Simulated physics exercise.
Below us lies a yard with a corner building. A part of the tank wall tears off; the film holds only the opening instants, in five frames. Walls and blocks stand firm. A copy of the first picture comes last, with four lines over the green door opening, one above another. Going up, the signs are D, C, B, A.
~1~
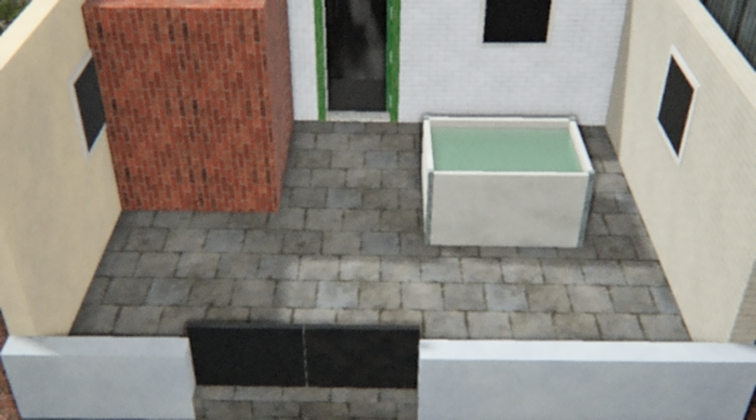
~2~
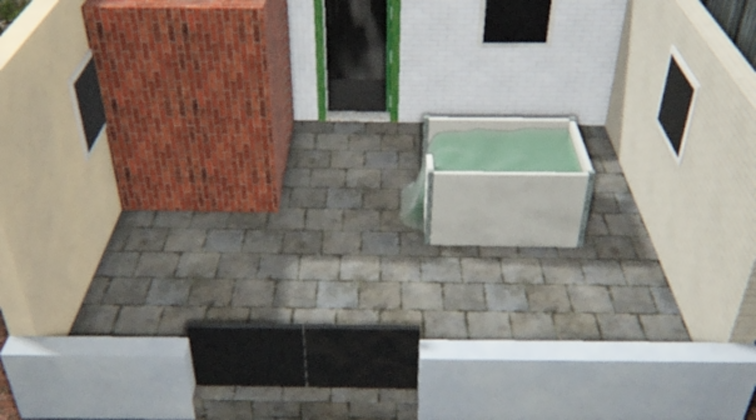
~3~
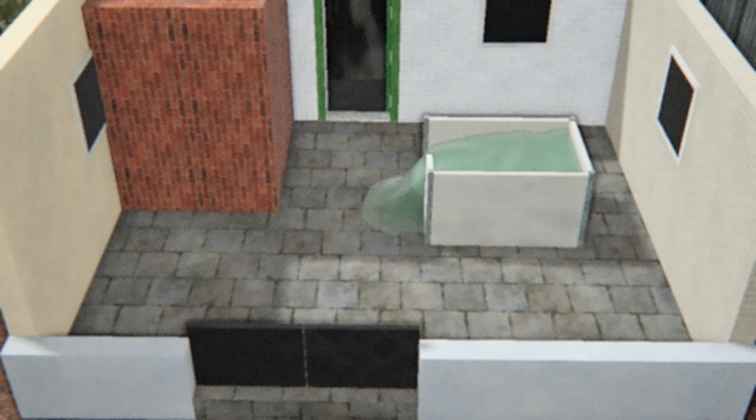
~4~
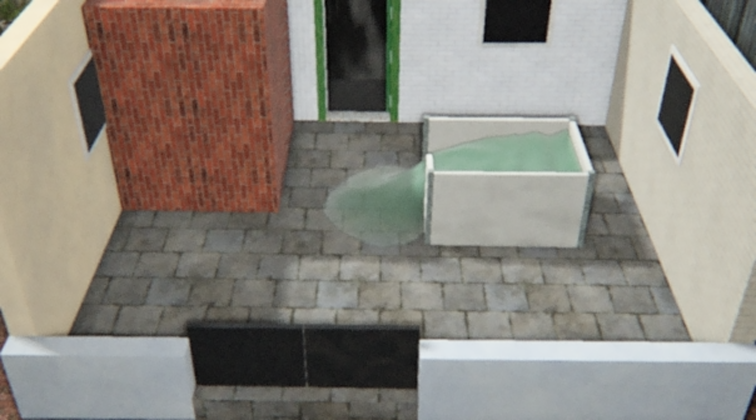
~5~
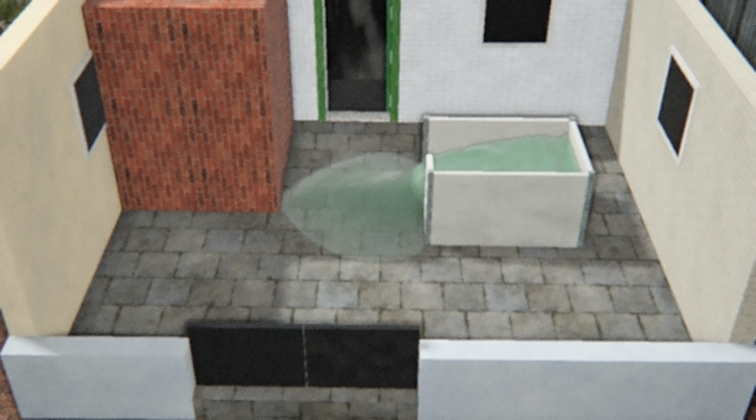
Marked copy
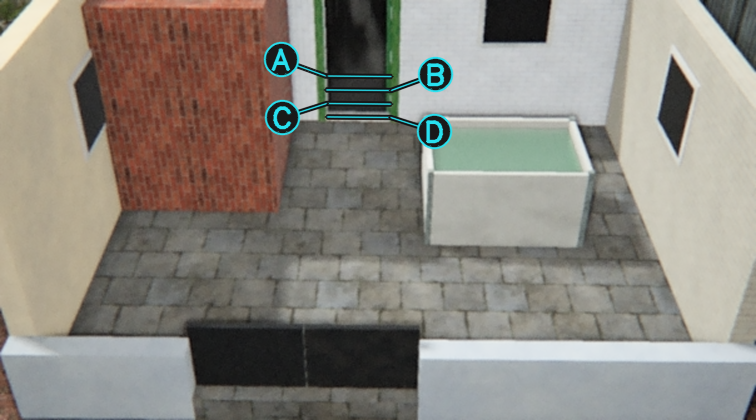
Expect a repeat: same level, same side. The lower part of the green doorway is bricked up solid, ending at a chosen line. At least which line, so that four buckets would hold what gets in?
Line C.
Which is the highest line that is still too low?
D it is.
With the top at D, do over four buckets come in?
Yes.
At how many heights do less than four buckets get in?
Three of the four.
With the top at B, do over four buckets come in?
No, not at all.
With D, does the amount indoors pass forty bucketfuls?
No, it does not.
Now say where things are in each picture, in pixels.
Water in the tank at rest, its middle at (504, 151); foot of the green doorway at (358, 121); shut gate at (304, 335), in the first frame.
In the second frame, 1 % of the ground under water, visible out to (417, 223).
In the third frame, 3 % of the ground under water, visible out to (366, 212).
In the fourth frame, 6 % of the ground under water, visible out to (332, 211).
In the fifth frame, 11 % of the ground under water, visible out to (287, 207).
In cyan, A at (358, 76); B at (358, 90); C at (358, 103); D at (358, 117); from the bottom up D, C, B, A.
For line A, nothing gets over.
For line B, nothing gets over.
For line C, a splash gets over, under a bucket.
For line D, about 15 bucketfuls get in.
